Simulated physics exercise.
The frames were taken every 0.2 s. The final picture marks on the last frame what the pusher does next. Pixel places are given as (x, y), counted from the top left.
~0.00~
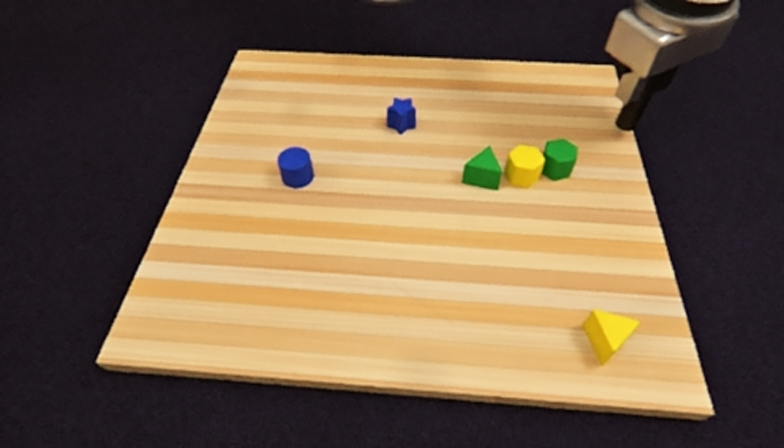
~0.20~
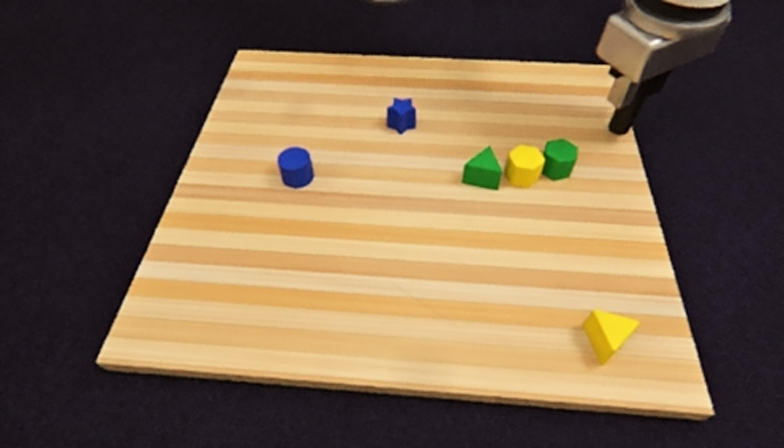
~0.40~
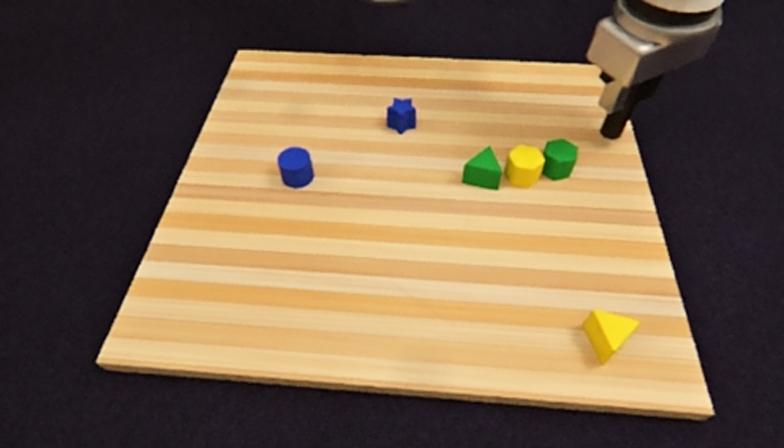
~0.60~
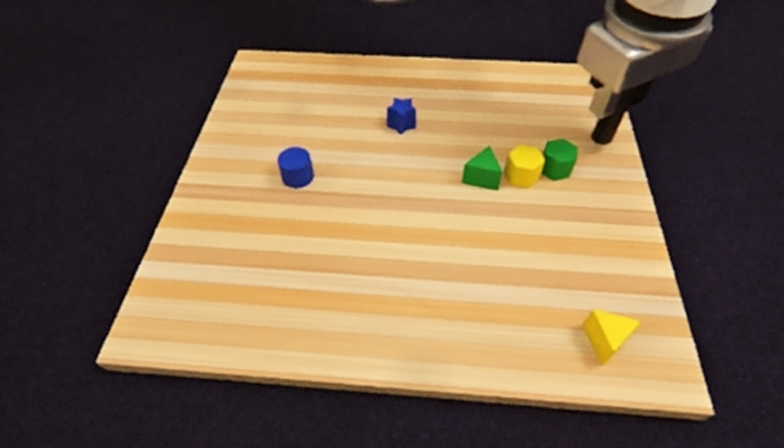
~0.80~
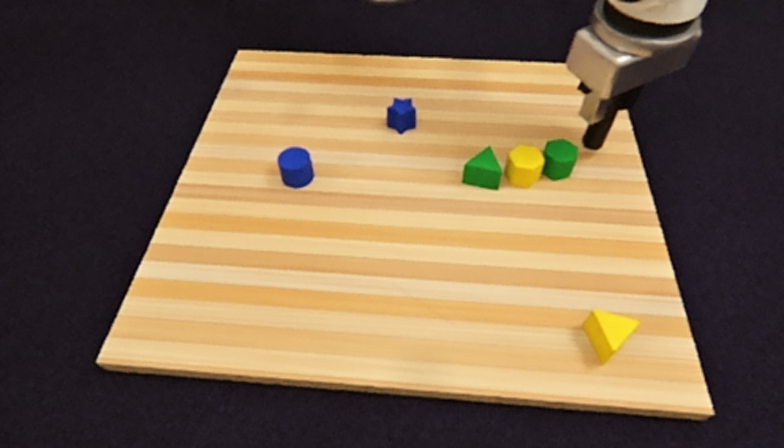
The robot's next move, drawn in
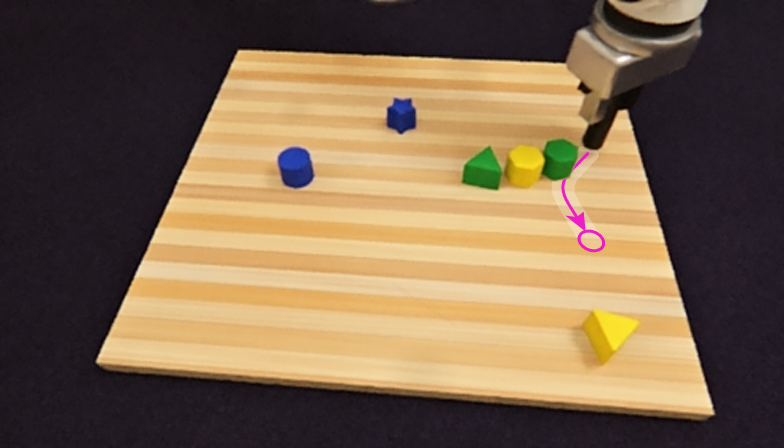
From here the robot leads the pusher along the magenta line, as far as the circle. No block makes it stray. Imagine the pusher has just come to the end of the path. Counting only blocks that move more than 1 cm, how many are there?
Total: Two.
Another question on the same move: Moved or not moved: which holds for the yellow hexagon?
It is moved off its spot.
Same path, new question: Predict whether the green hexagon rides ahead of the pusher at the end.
The green hexagon slips off.
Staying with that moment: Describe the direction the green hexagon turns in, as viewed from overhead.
Seen from above, its turn is clockwise.
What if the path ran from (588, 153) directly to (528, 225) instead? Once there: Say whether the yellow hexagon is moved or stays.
It ends up somewhere else.
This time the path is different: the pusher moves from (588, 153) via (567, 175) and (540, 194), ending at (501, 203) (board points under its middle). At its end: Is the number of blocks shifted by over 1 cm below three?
Answer: No.
The line goes from (588, 153) through (567, 176) and (570, 206) to (591, 241).
What follows on the original path. One third of the way, pusher (571, 166); yellow hexagon (513, 157); green hexagon (546, 155), turned 35° clockwise.
Two thirds of the way, pusher (575, 198); green triangle (480, 160); yellow hexagon (508, 156), turned 10° anticlockwise; green hexagon (543, 159), turned 65° clockwise.
At the end, pusher (596, 231); green triangle (480, 160); yellow hexagon (508, 156), turned 10° anticlockwise; green hexagon (543, 159), turned 65° clockwise.
